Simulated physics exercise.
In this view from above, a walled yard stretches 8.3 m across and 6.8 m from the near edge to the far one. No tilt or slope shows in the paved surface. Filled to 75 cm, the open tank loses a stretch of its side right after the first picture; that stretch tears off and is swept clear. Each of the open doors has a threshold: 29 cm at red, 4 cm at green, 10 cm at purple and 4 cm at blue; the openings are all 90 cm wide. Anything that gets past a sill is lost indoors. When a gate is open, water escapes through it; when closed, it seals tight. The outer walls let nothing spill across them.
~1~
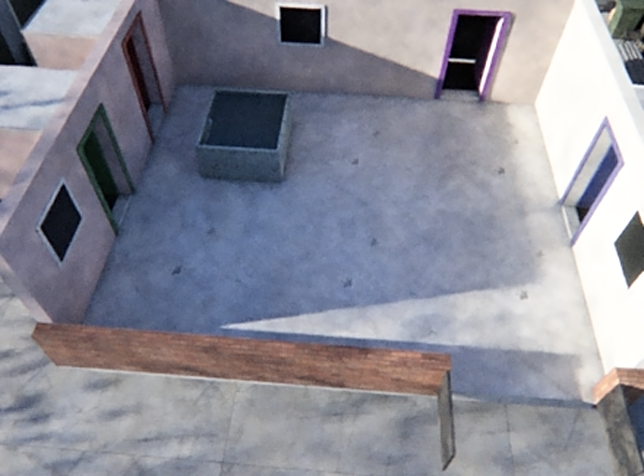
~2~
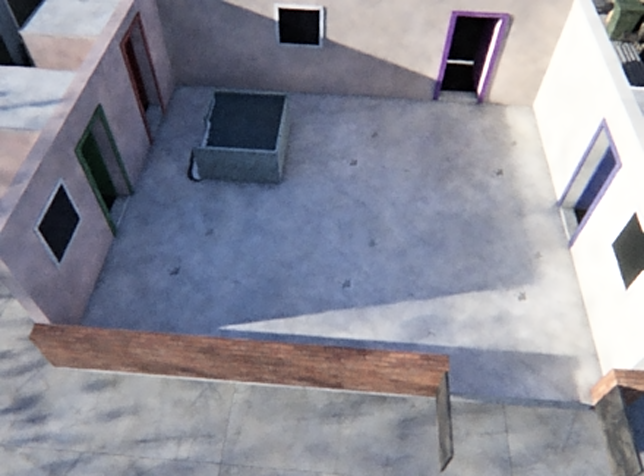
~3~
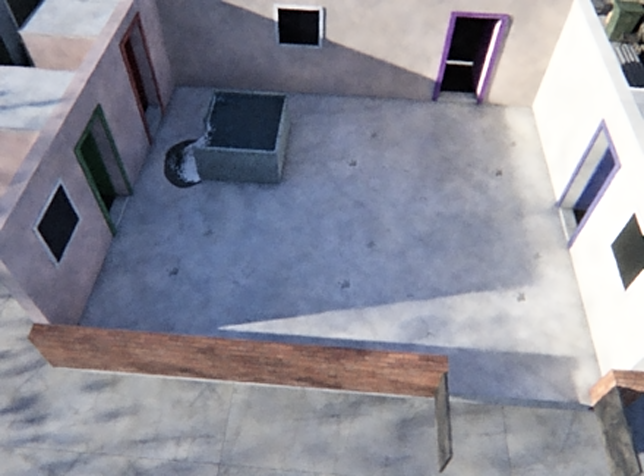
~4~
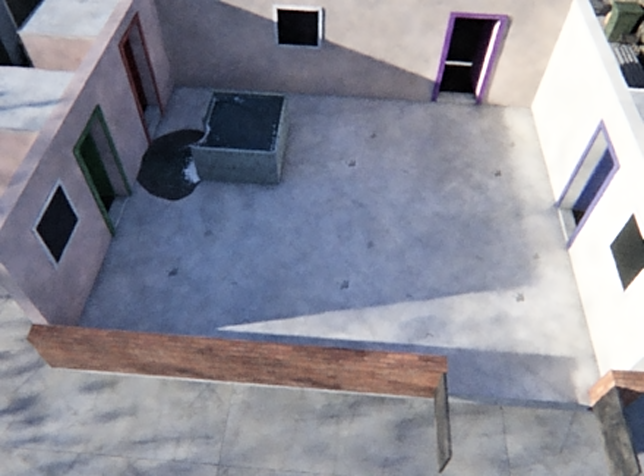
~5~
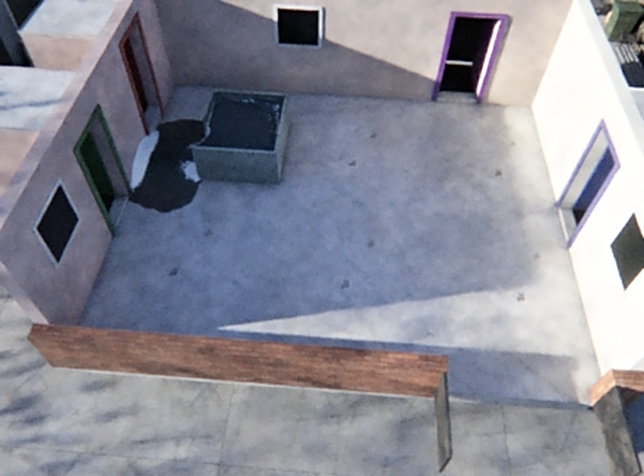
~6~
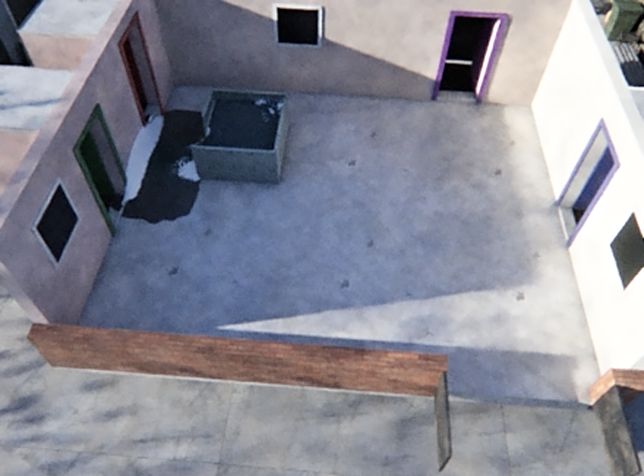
We see a walled yard from above with an open tank near the back left; dark water pours from the tank's left side and spreads across the paved floor toward the left wall, reaching beside the green-framed doorway.
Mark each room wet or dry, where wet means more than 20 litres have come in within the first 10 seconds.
Red door - dry, green door - wet, purple door - dry, blue door - dry.
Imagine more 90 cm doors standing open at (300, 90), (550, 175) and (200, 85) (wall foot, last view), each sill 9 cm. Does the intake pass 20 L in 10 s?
Note, doorways in listed order: Stays short, stays short, goes beyond.
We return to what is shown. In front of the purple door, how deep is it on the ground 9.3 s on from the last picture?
It comes to near 2.0 cm.
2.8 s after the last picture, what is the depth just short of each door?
You'd see red at 12 cm, green at 10 cm, purple at 0 cm and blue at 0 cm.
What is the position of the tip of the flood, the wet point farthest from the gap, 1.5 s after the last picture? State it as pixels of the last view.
Somewhere about (69, 347).
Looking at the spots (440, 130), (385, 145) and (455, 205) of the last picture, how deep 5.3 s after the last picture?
Roughly 2, 2, 0 cm.
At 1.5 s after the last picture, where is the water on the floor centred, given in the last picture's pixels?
Pixel position near (204, 163).
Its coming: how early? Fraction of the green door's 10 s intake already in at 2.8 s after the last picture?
Around 75 percent.
Then, 0.7 s after the last picture water covers 10 % of the floor and is deepest (46 cm) near (143, 164); red door 21 cm at the sill, 1 L in, green door 17 cm at the sill, 19 L in, purple door not reached, blue door not reached.
Then, 1.5 s after the last picture water covers 20 % of the floor and is deepest (32 cm) near (143, 164); red door 18 cm at the sill, 1 L in, green door 13 cm at the sill, 61 L in, purple door not reached, blue door not reached.
Then, 2.8 s after the last picture water covers 30 % of the floor and is deepest (24 cm) near (143, 164); red door 12 cm at the sill, 2 L in, green door 10 cm at the sill, 95 L in, purple door not reached, blue door not reached.
Then, 5.3 s after the last picture water covers 60 % of the floor and is deepest (13 cm) near (143, 164); red door 7 cm at the sill, 2 L in, green door 6 cm at the sill, 122 L in, purple door 3 cm at the sill, 0 L in, blue door not reached.
Then, 9.3 s after the last picture water covers 90 % of the floor and is deepest (8 cm) near (564, 240); red door 4 cm at the sill, 2 L in, green door 4 cm at the sill, 129 L in, purple door 2 cm at the sill, 0 L in, blue door 6 cm at the sill, 1 L in.
